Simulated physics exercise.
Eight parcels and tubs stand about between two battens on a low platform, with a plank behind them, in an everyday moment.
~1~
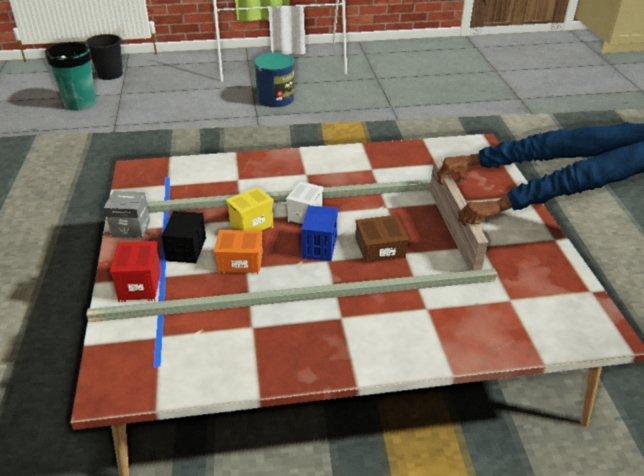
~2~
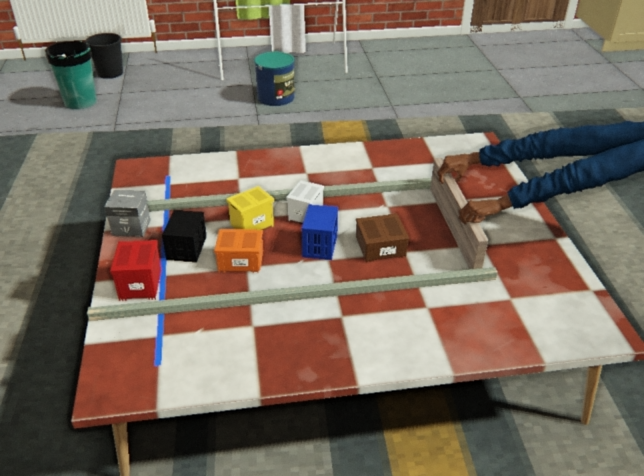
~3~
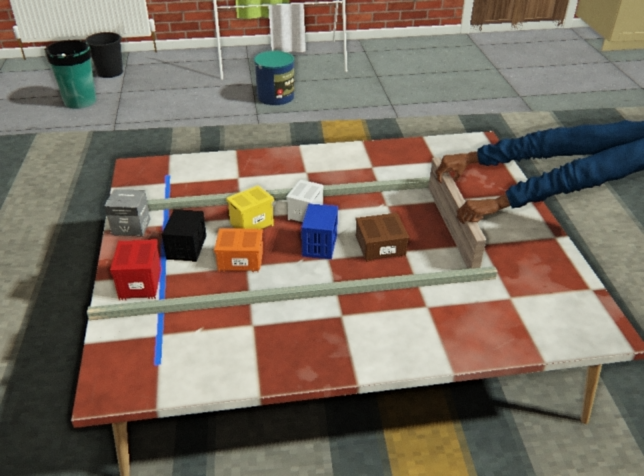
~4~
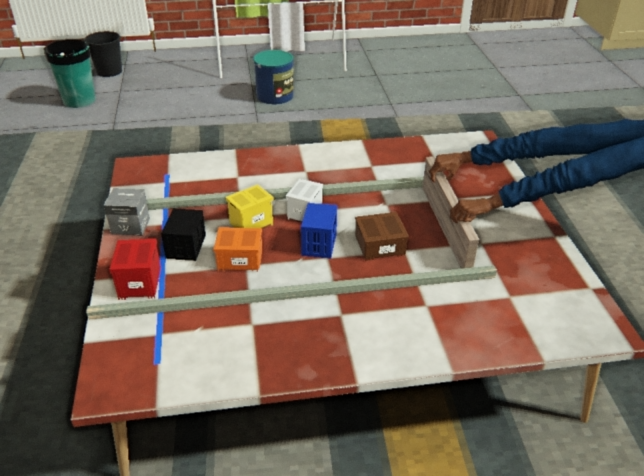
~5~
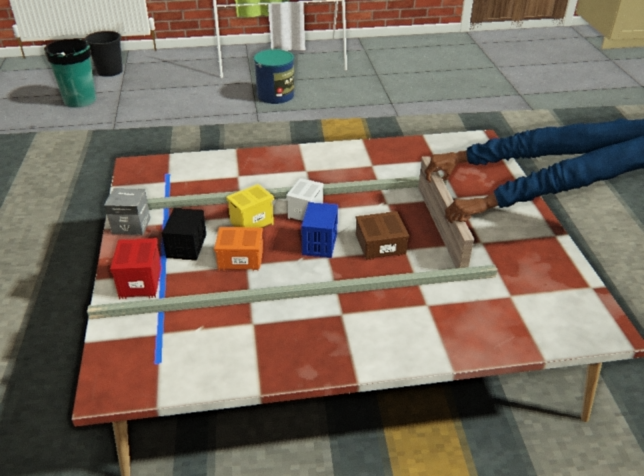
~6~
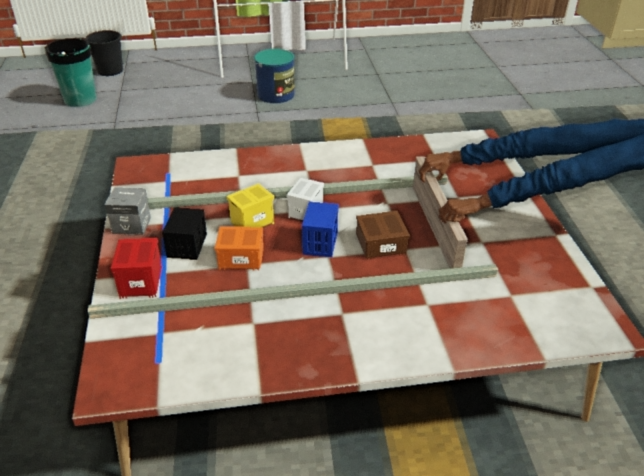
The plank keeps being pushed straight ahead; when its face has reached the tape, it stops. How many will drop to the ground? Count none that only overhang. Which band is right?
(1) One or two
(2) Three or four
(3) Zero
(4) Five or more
2, three or four.
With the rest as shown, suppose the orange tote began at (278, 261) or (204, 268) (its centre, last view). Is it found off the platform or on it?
First place: It is not lost; second place: It is not lost.
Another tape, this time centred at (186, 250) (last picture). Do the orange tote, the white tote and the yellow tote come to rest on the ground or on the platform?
The orange tote leaves the top, the white tote keeps its place and the yellow tote keeps its place.
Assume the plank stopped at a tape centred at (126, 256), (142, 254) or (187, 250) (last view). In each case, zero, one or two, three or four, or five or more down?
Place one: At least five; place two: More than four; place three: Three or four.
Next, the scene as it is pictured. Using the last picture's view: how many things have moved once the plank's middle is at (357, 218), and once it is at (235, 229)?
At the first point the count is 2, at the second it's 7.
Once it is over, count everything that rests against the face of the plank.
2 in contact.
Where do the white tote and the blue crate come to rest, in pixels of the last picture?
The white tote at (151, 217), the blue crate at (99, 250).
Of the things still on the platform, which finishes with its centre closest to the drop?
The blue crate, it is.
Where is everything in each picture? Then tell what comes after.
In the first picture, grey box (128, 215); red tote (137, 272); black crate (185, 237); plank (456, 214); tape (163, 256).
In the second picture, red tote (138, 271); white tote (306, 203).
In the third picture, black crate (185, 235); brown tote (381, 237).
In the fourth picture, grey box (128, 212); plank (448, 211).
In the fifth picture, red tote (138, 269); yellow tote (251, 210).
In the sixth picture, grey box (129, 211); red tote (138, 268); black crate (185, 233); plank (437, 211); tape (164, 252).
A little later, none off yet; grey box at rest near (129, 211); red tote at rest near (138, 268); black crate at rest near (185, 233).
Next, none off yet; grey box at rest near (129, 211); red tote at rest near (138, 268); black crate shifted a little near (167, 232).
Later still, none off yet; grey box at rest near (128, 211); red tote tilted a little near (71, 287); black crate shifted about its own width near (121, 234).
When it is over, the number that fall off is three or four; down, orange tote, black crate, red tote and grey box.
